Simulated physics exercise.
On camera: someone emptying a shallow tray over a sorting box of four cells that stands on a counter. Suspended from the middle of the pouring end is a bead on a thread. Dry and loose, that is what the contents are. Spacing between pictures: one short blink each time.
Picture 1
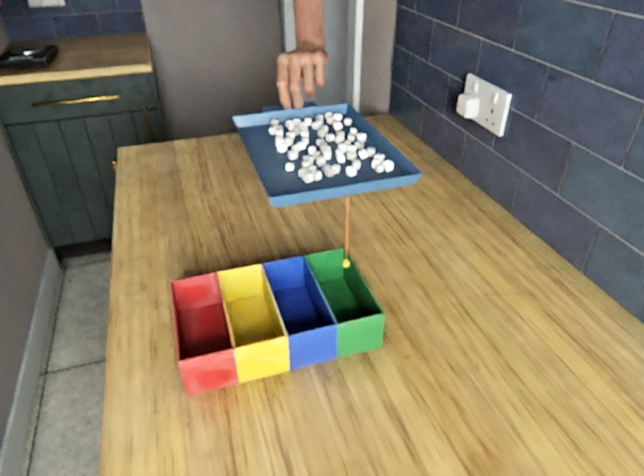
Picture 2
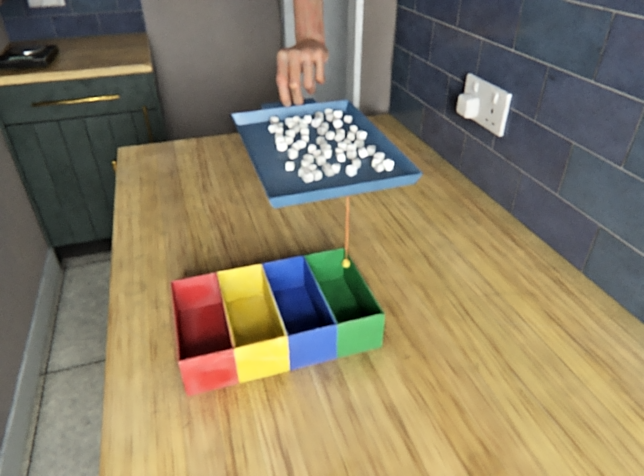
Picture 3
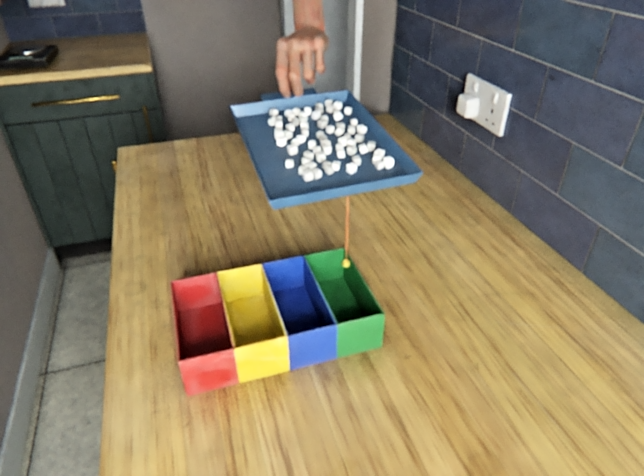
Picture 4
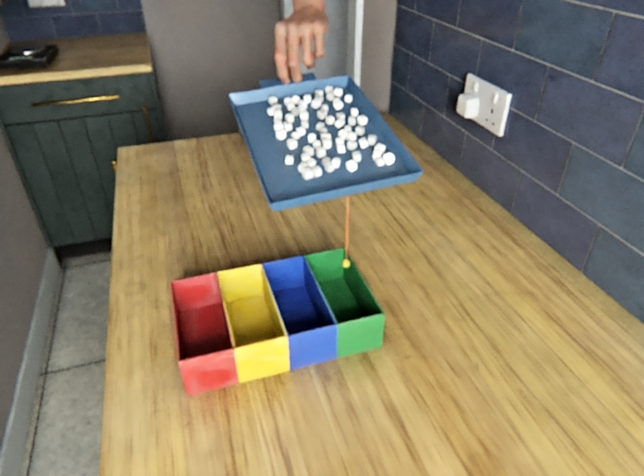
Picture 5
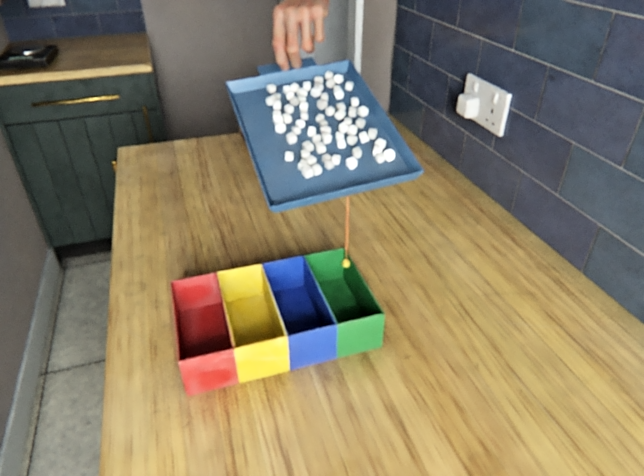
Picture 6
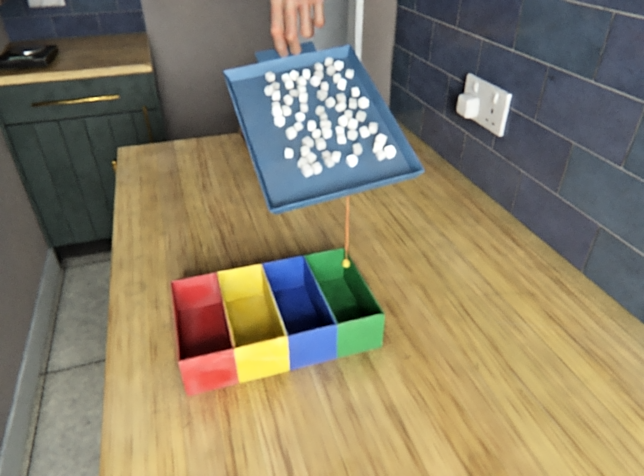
A hand at the top raises the far end of a blue tray of small white cubes, slowly steepening it while its near edge dips slightly at the left corner. The fixed view looks down a wooden kitchen counter beside dark blue wall tiles. Below the tray, a yellow bead hangs on a thread by a box with red, yellow, blue and green cells, left to right.
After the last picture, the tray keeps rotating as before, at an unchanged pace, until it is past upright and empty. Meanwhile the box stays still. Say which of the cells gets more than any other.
That would be the blue cell.
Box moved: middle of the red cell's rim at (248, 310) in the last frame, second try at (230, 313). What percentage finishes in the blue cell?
It would be roughly 30 per cent, followed by roughly 30 per cent.
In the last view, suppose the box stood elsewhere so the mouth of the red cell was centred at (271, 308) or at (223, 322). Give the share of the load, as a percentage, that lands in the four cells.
100 %, 100 %.
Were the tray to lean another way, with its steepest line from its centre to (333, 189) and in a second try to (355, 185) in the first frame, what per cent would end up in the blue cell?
30 % and 0 %.
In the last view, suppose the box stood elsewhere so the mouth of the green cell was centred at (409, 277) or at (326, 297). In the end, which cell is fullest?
Try 1 - the cell in red. Try 2 - blue.
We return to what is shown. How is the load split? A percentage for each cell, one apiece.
As percentages, the split is red cell 0, then yellow cell 20, then blue cell 60, and finally green cell 20.
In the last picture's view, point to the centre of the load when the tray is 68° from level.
Mark it at roughly (309, 198) in the final frame.
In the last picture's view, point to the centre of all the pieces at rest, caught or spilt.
Centre at rest, last view: Approx. (304, 332).
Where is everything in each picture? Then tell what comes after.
The first picture shows corners of the pouring end at (273, 195) and (416, 172), level; middle of the load at (321, 142), sugar cubes; bead on its thread at (346, 263); red cell at (210, 369); yellow cell at (263, 356); blue cell at (313, 344); green cell at (360, 333).
The second picture shows corners of the pouring end at (273, 195) and (416, 172), level; middle of the load at (321, 140).
The third picture shows corners of the pouring end at (273, 197) and (416, 171), tipped barely, lowest at the left corner; middle of the load at (320, 135).
The fourth picture shows corners of the pouring end at (273, 200) and (417, 170), tipped a little, lowest at the left corner; middle of the load at (320, 126).
The fifth picture shows corners of the pouring end at (273, 203) and (417, 169), tipped clearly, lowest at the left corner; middle of the load at (320, 118).
The sixth picture shows corners of the pouring end at (274, 205) and (418, 168), tipped clearly, lowest at the left corner; middle of the load at (320, 111); red cell at (210, 369); yellow cell at (263, 356); blue cell at (313, 344); green cell at (360, 333).
Soon after the last picture, tray tipped steeply; most on the tray; a stray few in the blue cell; about a quarter falling or outside the box.
A little later, tray tipped past a quarter turn; about half in the blue cell; about a quarter in the green cell; about a quarter in the yellow cell; a small part falling or outside the box.
Later still, tray tipped past a quarter turn; about half in the blue cell; about a quarter in the green cell; about a quarter in the yellow cell; a small part falling or outside the box.
At rest, tray tipped past a quarter turn; about half in the blue cell; about a quarter in the green cell; about a quarter in the yellow cell; none in the red cell; a small part outside the box.
